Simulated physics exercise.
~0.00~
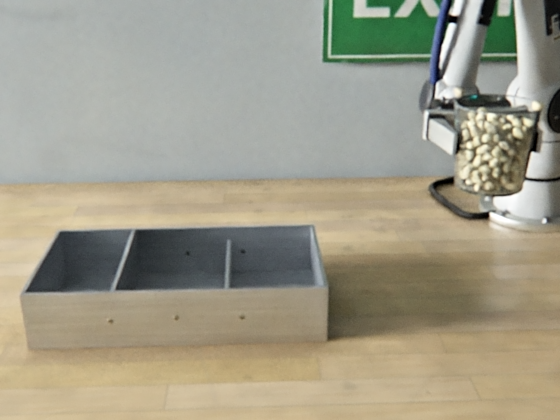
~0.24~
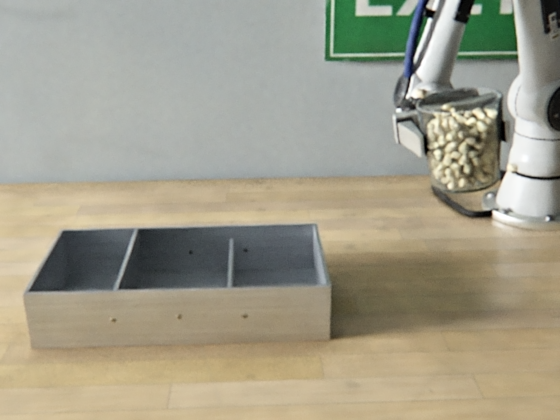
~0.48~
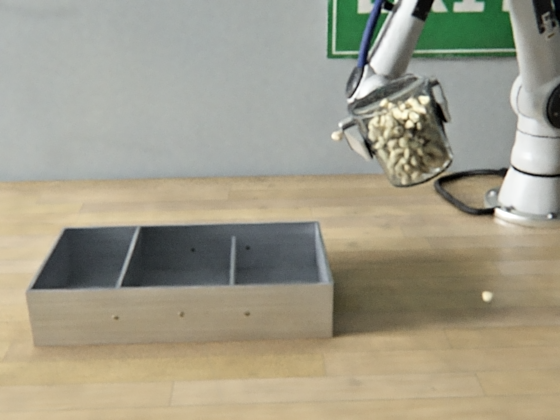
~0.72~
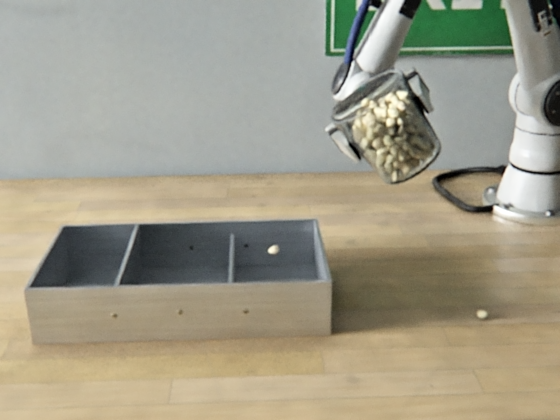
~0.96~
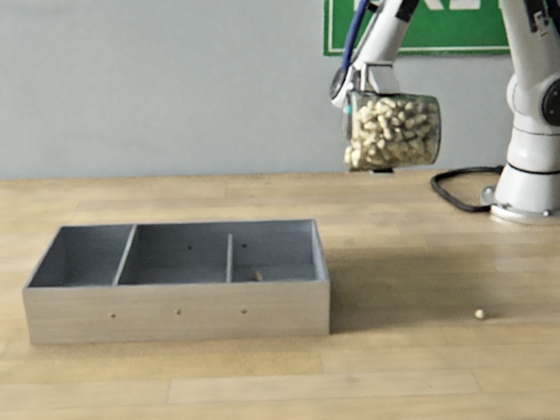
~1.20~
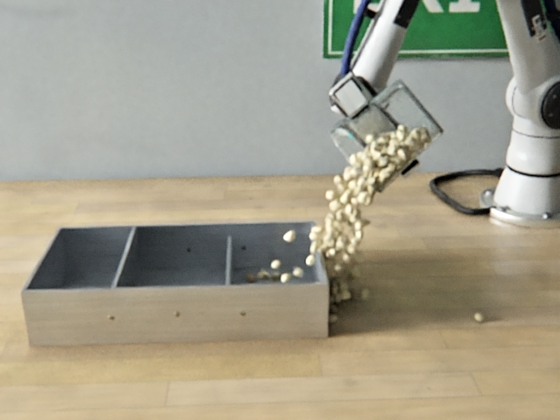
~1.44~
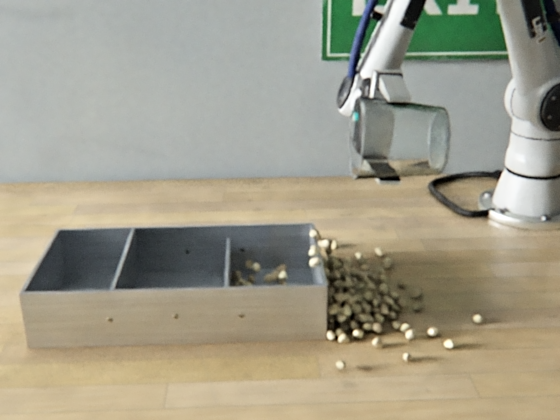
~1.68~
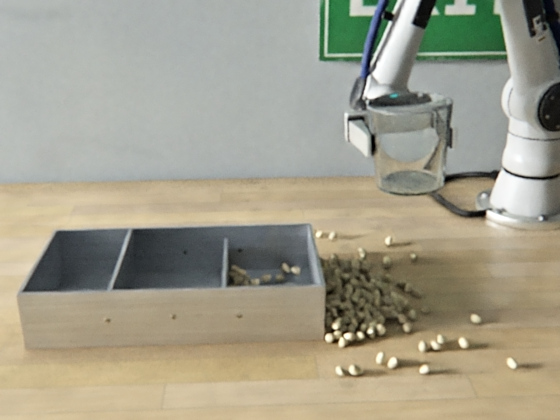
A robot arm holding a clear cup full of pale dried beans swings left toward a long box split into three compartments on a wooden table. As the cup leans, a bean drops onto the table and another lands in the box's right compartment. The arm tips the cup onto its side and then upside down, and the beans pour out in a thick stream over the box's right edge. Some fall into the right compartment, but most pile up on the table beside it. The arm then turns the emptied cup upright, leaving a heap and scattered beans outside the box.
